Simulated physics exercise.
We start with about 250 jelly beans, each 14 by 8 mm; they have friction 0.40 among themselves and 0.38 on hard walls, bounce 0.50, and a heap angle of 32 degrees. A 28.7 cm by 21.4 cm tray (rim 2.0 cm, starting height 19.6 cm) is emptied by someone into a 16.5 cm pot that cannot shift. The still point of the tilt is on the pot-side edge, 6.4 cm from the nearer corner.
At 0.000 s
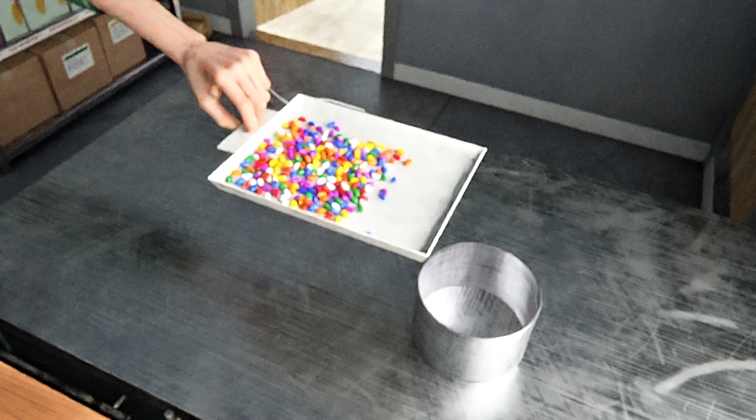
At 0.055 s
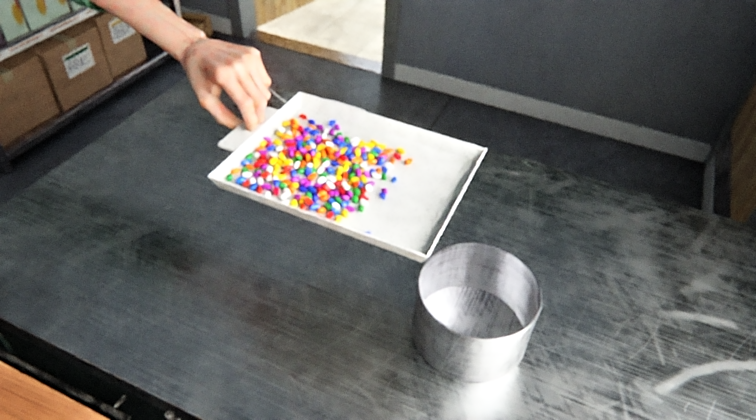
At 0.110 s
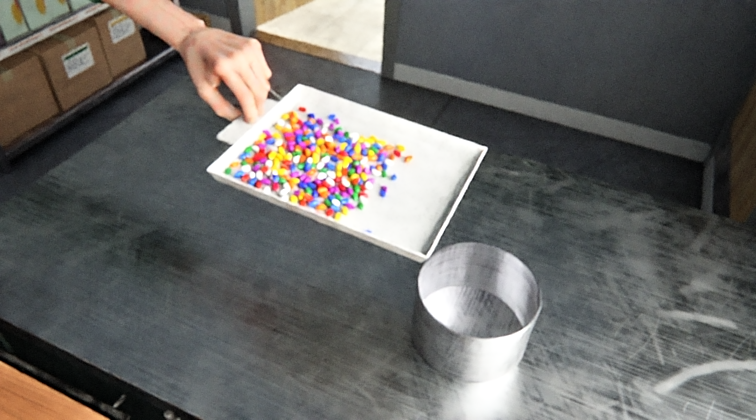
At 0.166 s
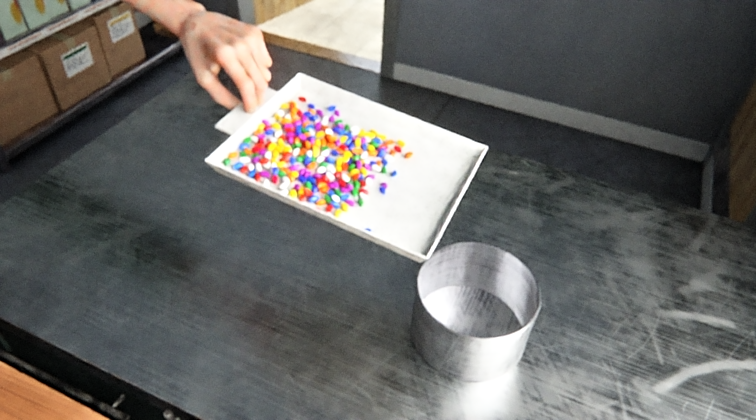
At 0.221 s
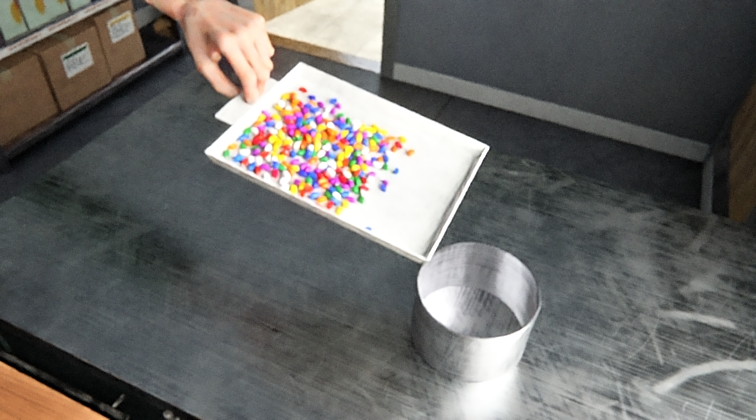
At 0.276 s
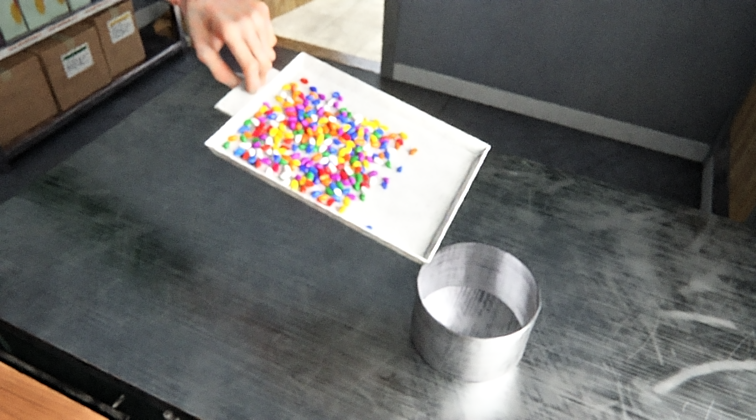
We see a hand holding a white tray of colourful jelly beans above a dark table beside a round metal pot; the hand gradually raises the far left end, tilting the tray toward the pot while the beans barely shift.
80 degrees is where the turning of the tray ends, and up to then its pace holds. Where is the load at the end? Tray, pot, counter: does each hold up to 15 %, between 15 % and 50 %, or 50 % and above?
Left on the tray: Up to 15 %; pot: 50 % and above; counter: Between 15 % and 50 %.
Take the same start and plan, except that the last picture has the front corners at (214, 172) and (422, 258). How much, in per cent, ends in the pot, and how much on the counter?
In the pot: 5 per cent; on the counter: 95 per cent.
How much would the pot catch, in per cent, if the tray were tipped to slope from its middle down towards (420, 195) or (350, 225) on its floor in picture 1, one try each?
I'd put it at about 55 per cent for the first tilt and about 5 per cent for the second.
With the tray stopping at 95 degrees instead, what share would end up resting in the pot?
Near 70 %, then.
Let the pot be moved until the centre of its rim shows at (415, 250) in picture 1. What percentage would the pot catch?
Share in pot at that spot: Some 0 in a hundred.
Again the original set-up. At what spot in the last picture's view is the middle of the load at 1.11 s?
My estimate is roughly (450, 296).
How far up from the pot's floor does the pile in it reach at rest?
Some 2.0 cm above the floor.
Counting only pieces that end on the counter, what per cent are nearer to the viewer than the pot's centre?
Share: Some 90 %.
After 0.78 s, tilt 45 degrees; the tray holds 100 %, the pot 0 %.
Then, at 1.11 s, tilt 66 degrees; the tray holds 40 %, the pot 35 %.
Then, at 1.54 s, tilt 80 degrees; the tray holds 15 %, the pot 55 %.
At rest (2.7 s), tray 0 %, pot 70 %, counter 30 %.
